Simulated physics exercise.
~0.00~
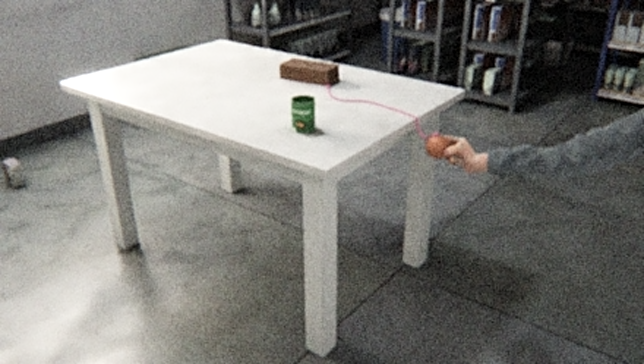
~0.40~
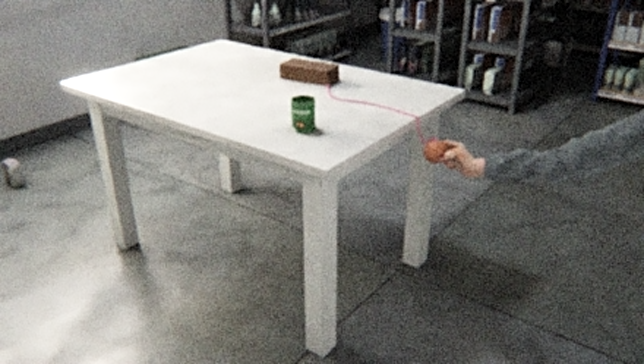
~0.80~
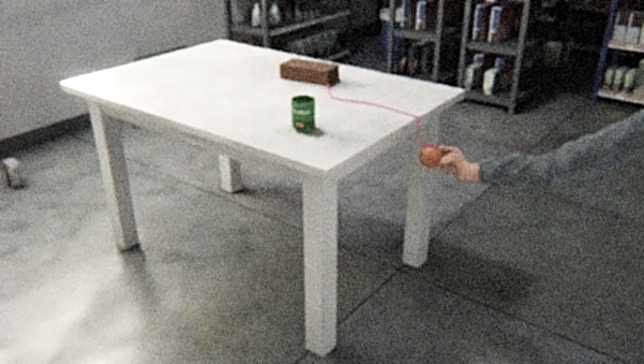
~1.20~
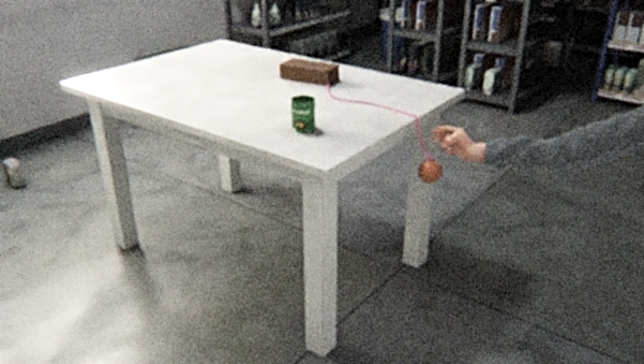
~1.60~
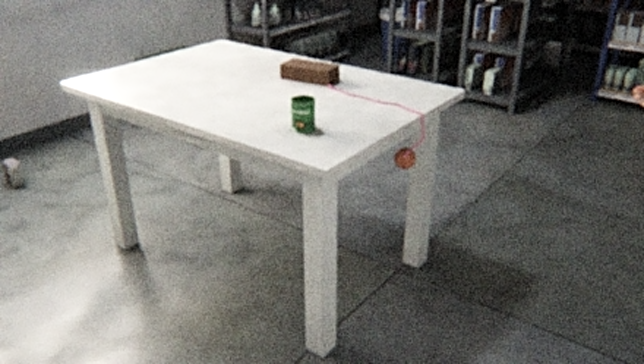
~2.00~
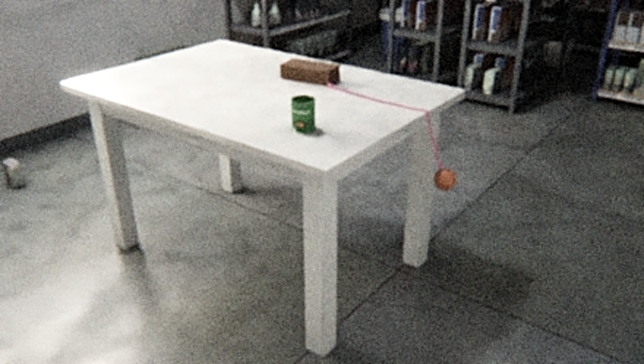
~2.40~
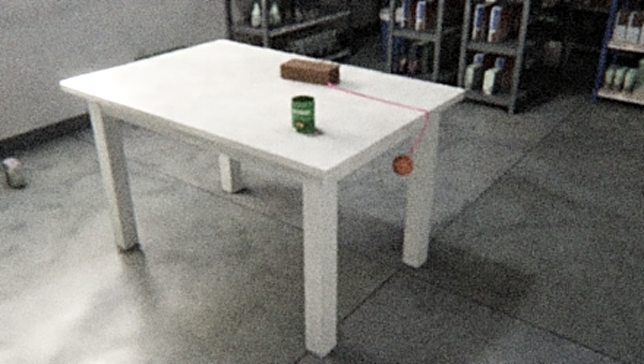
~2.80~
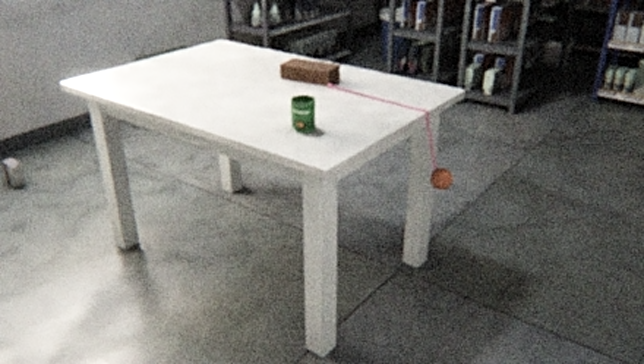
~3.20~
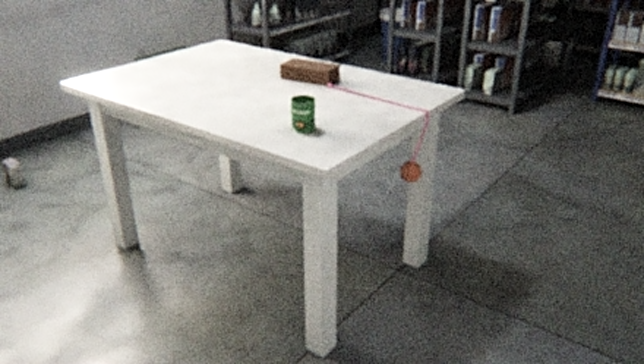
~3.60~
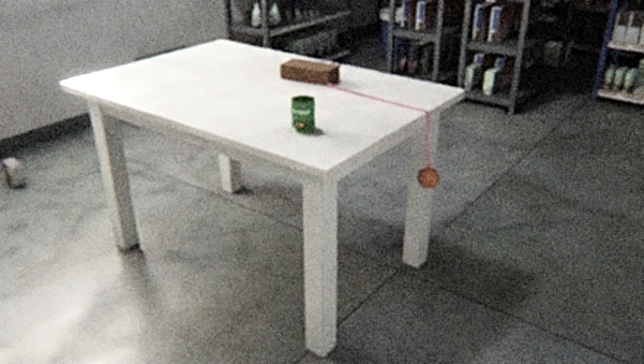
An orange ball on a pink string tied to a brick was held beside a white table until the hand let go, then it dropped slightly and swung left and right below the edge, ending up hanging there while the brick and green cup stayed put.
